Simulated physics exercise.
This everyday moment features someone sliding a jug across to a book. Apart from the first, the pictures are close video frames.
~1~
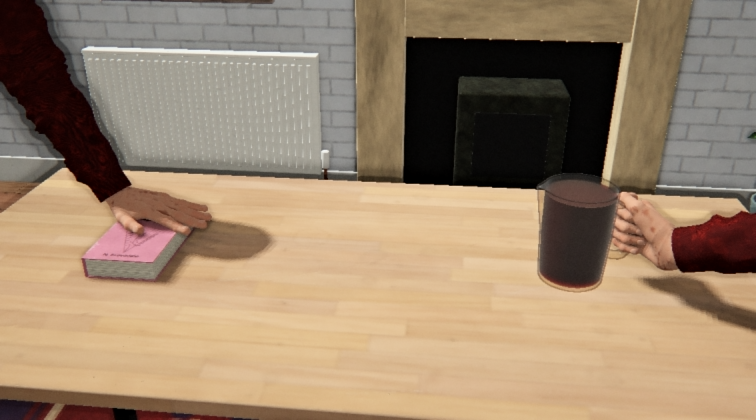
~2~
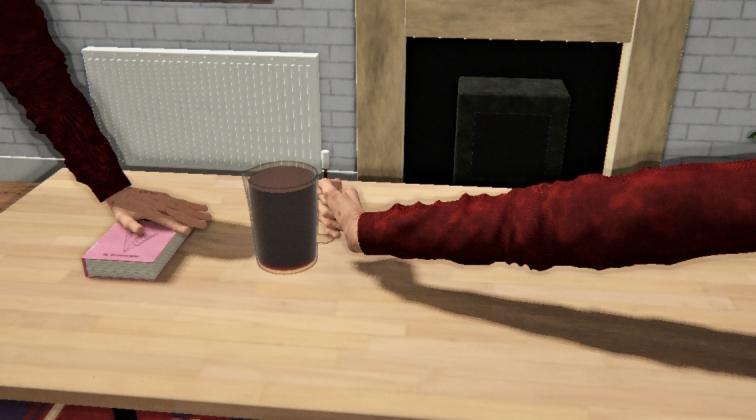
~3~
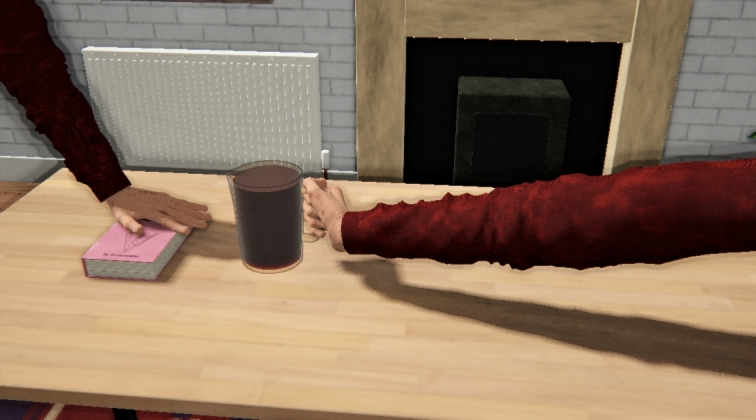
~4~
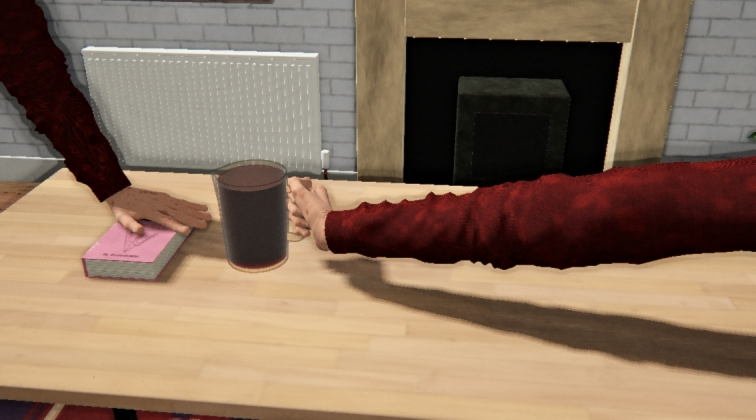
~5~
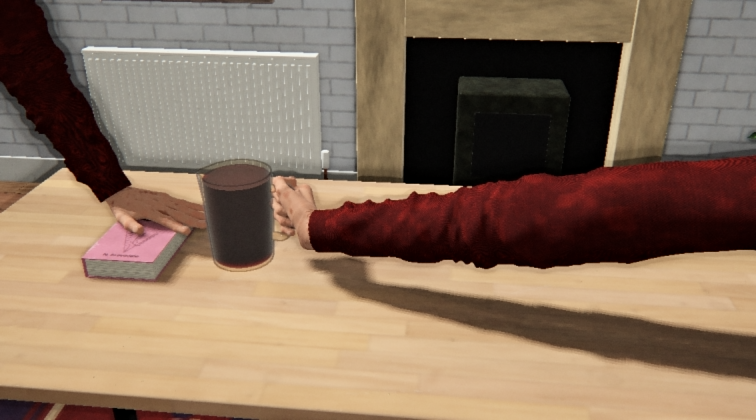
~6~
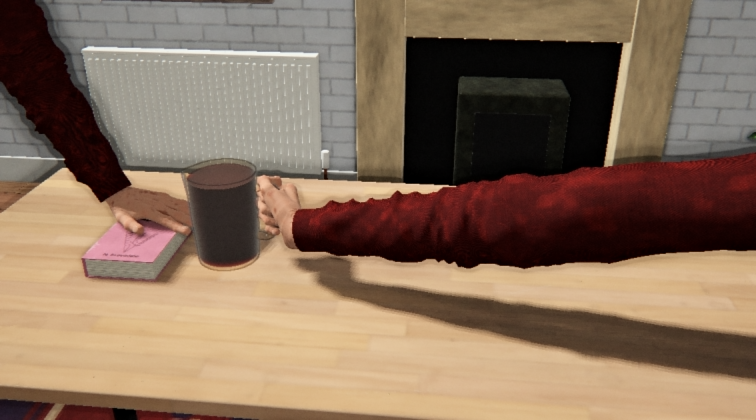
A jug nearly full of dark liquid slides left across a wooden table, pushed by a hand, nearing a pink book under another hand.
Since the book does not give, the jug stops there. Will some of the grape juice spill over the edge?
Yes.
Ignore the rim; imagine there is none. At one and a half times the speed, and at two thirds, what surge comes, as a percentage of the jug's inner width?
The rise comes to some 40 per cent in the first case and some 15 per cent in the second.
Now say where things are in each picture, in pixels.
At rest; jug (576, 231) nearly full; book (143, 242), in the first frame.
Under way; jug nearly full, surface at (282, 179), in the second frame.
A step of some 15 px; jug (270, 215) nearly full, in the third frame.
A step of some 15 px; jug nearly full, surface at (252, 178), in the fourth frame.
A step of some 15 px; jug (240, 214) nearly full, in the fifth frame.
A step of some 15 px; jug nearly full, surface at (221, 176); book (143, 242), in the sixth frame.
A moment on, the jug meets the book.
Further on, the grape juice surges up the wall; a puddle lies under it.
When it is over, the jug stands at the book; a puddle lies under it.
